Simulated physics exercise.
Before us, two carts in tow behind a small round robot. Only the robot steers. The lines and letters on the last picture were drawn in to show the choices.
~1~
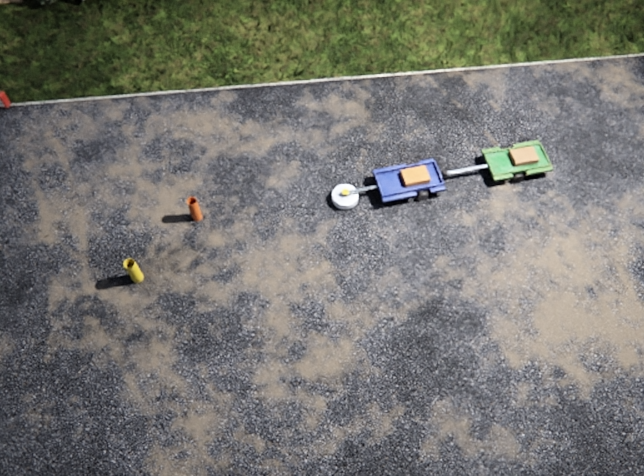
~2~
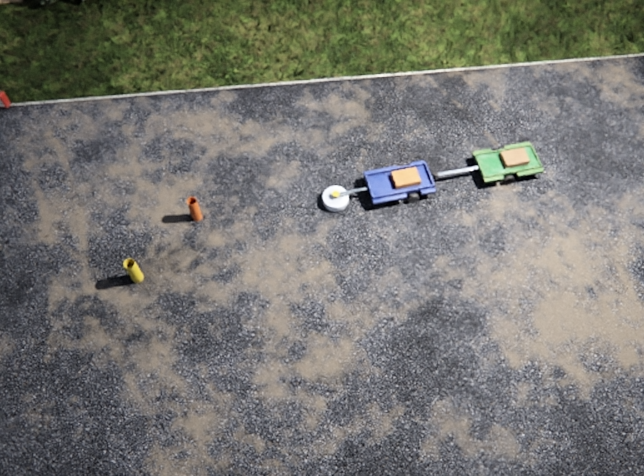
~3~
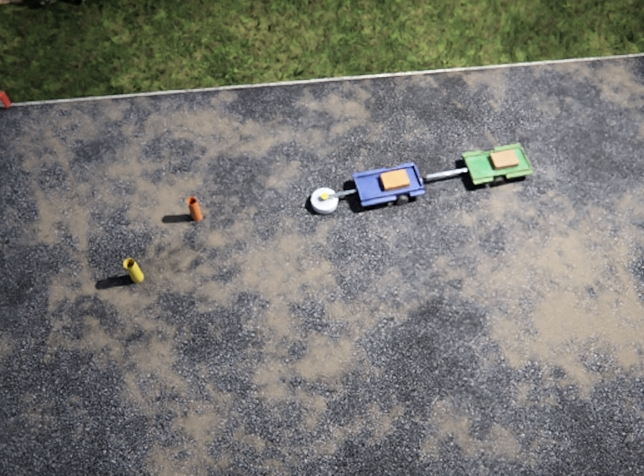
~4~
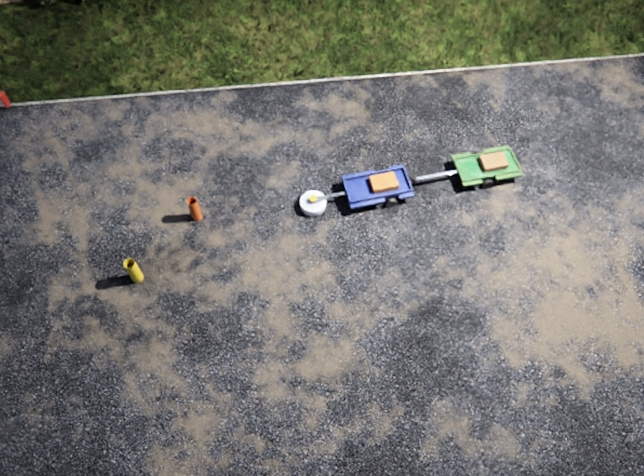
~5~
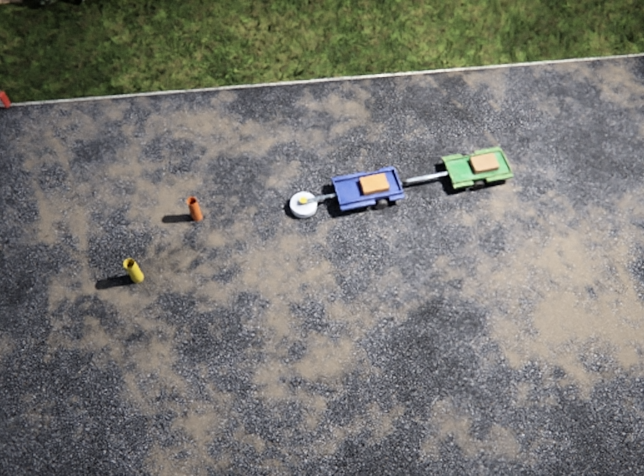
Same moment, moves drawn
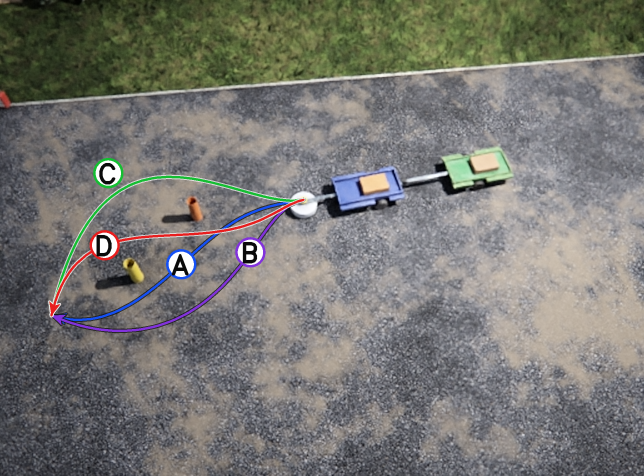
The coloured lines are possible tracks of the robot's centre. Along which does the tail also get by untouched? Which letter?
Line B does it.
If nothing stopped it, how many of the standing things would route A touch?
It touches one.
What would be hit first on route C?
The orange post.
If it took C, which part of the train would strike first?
The green cart touches first.
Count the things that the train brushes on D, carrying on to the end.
In all, two.
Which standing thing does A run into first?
It meets the yellow post.
On the marked copy, A from (303, 200) via (185, 261) to (53, 316); B from (303, 200) via (204, 302) to (51, 315); C from (303, 200) via (142, 181) to (51, 315); D from (303, 200) via (167, 235) to (51, 315).
Following B. Soon after the start, robot (238, 273), last cart (393, 183).
Later, robot (145, 332), last cart (312, 223).
In the end, robot (55, 318), last cart (248, 266); nothing has been touched.
As for the rest, A meets the yellow post; C meets the orange post; D meets the orange post and yellow post.
